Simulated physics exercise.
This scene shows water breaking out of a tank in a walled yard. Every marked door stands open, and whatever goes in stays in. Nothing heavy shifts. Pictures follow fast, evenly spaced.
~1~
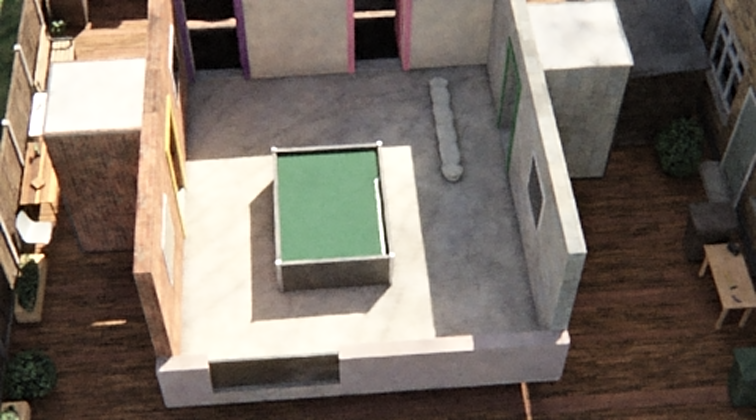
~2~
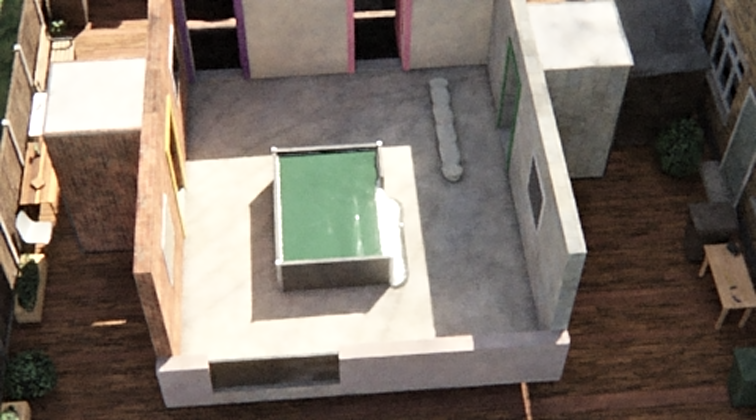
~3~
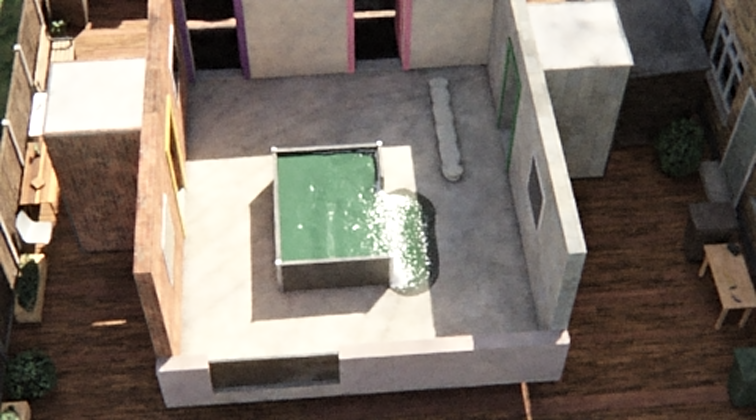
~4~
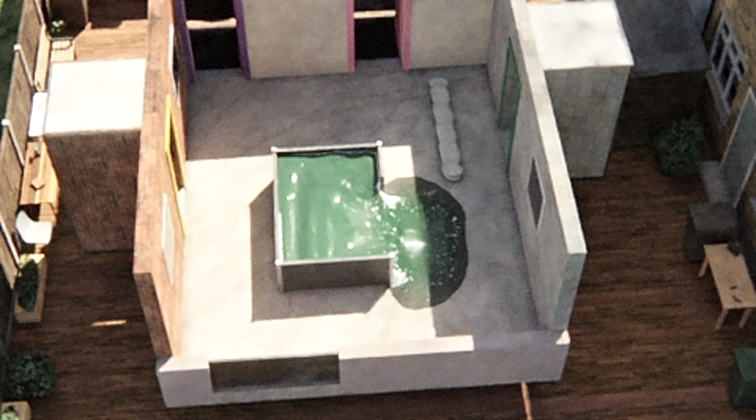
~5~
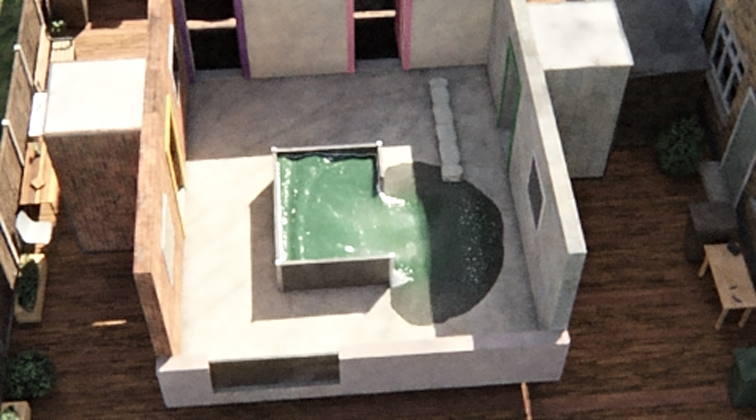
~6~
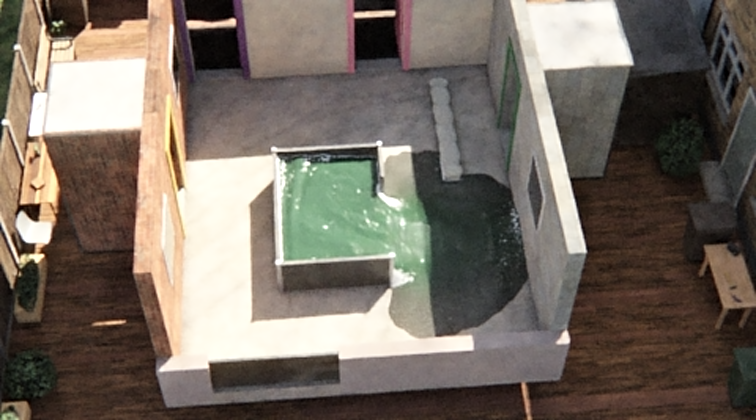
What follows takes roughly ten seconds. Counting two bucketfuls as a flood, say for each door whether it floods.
At the end, the green door tips over the cap there; the purple door tips over the cap there; the pink door stays at or under the cap there; the yellow door stays at or under the cap there.
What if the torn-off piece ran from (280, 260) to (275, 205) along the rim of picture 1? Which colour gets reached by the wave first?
First: The door marked yellow.
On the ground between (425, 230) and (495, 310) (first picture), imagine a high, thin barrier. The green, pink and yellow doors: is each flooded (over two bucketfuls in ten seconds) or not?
Note - green door: Above the line; pink door: Above the line; yellow door: Below the line.
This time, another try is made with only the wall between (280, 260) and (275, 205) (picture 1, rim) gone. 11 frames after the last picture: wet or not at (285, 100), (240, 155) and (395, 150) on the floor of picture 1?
Taking the points in order: Unwetted, swamped and unwetted.
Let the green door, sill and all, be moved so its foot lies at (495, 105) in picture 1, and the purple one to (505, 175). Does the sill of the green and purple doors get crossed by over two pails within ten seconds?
Green is flooded, purple is flooded.
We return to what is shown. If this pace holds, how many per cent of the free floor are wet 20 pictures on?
Estimate: Near 50 %.
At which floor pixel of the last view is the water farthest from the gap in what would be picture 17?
Near (481, 71).
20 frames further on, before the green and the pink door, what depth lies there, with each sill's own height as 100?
In order: Roughly 200 % and 90 %.
A moment on, water covers 25 % of the floor; the green door wet at the sill, nothing in, the purple door not reached, the pink door not reached, the yellow door not reached.
Next, water covers 35 % of the floor; the green door under two buckets in, the purple door not reached, the pink door not reached, the yellow door not reached.
Then, water covers 50 % of the floor; the green door over two buckets in, the purple door not reached, the pink door wet at the sill, nothing in, the yellow door not reached.
Later, water covers 90 % of the floor; the green door over two buckets in, the purple door wet at the sill, nothing in, the pink door under two buckets in, the yellow door wet at the sill, nothing in.
In the end, water covers 95 % of the floor; the green door far over two buckets in, the purple door over two buckets in, the pink door under two buckets in, the yellow door wet at the sill, nothing in.
